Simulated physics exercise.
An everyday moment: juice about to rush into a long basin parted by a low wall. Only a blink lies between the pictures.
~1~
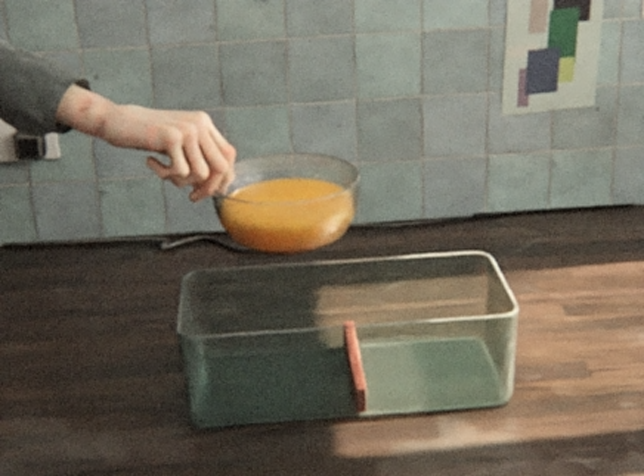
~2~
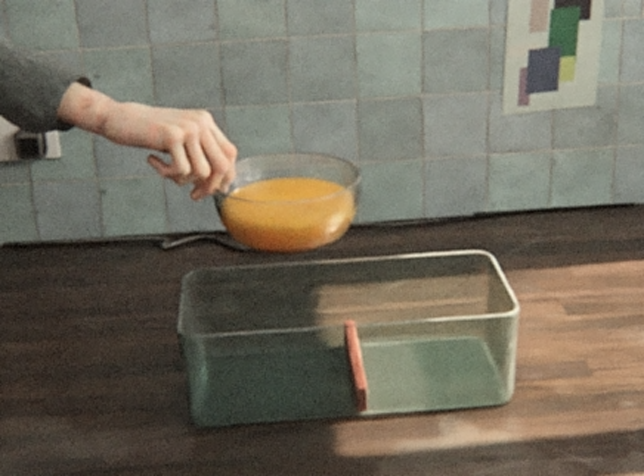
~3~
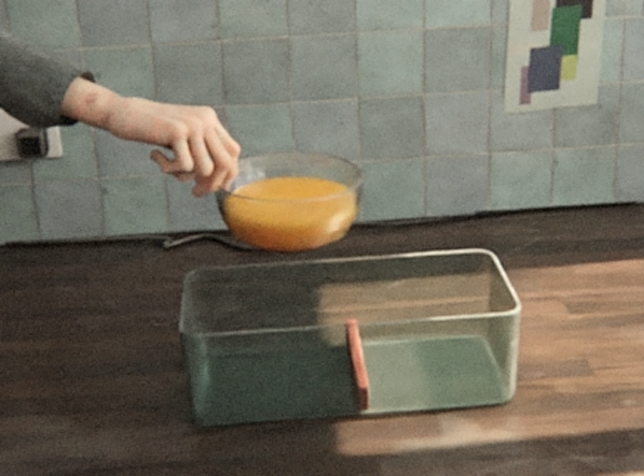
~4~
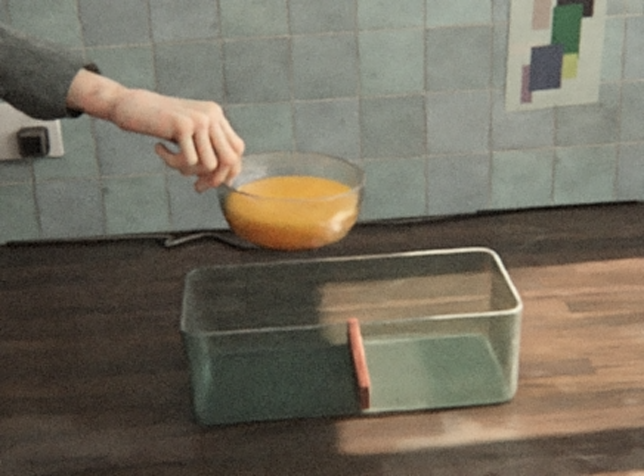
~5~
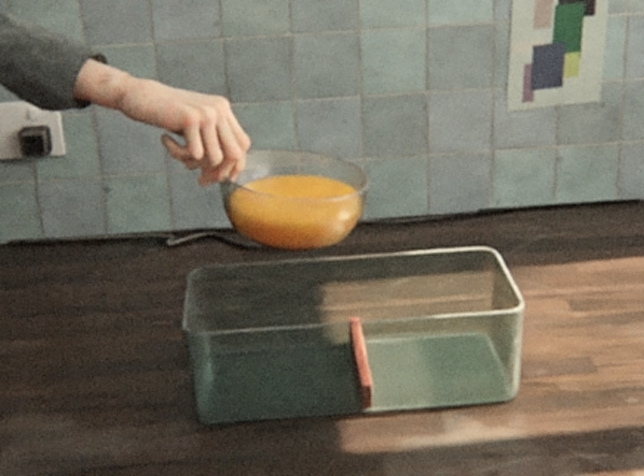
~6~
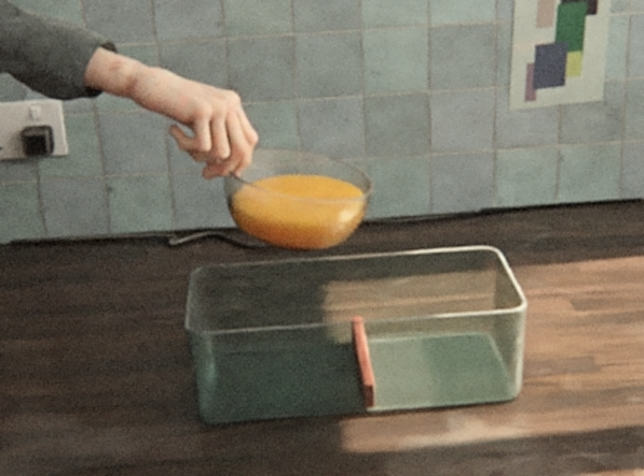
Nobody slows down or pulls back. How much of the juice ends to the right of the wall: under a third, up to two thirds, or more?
The share right of the wall is above two thirds.
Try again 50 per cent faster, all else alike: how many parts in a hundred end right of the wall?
Near 80 %.
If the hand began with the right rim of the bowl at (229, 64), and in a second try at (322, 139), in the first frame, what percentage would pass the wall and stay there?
The first gives 10 %, the second 70 %.
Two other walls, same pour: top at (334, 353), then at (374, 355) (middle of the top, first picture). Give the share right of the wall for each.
About 90 and 70 per cent.
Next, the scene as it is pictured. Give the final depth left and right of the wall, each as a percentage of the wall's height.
The left part 10 per cent, the right part 70.
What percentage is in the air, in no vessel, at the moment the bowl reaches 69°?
Near 35 %.
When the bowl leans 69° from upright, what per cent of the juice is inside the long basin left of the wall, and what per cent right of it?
Left about 0, right about 15.
A moment on, the bowl is tipped part way and 52 per cent is still to pour, 0 is left of the wall and 16 right of it.
Next, the bowl is tipped on its side and 6 per cent is still to pour, 9 is left of the wall and 79 right of it.
Then the bowl is tipped right over and 0 per cent is still to pour, 11 is left of the wall and 89 right of it.
Later the bowl is tipped right over and 0 per cent is still to pour, 11 is left of the wall and 89 right of it.
At rest 11 per cent lies left of the wall, 89 right of it and 1 outside.
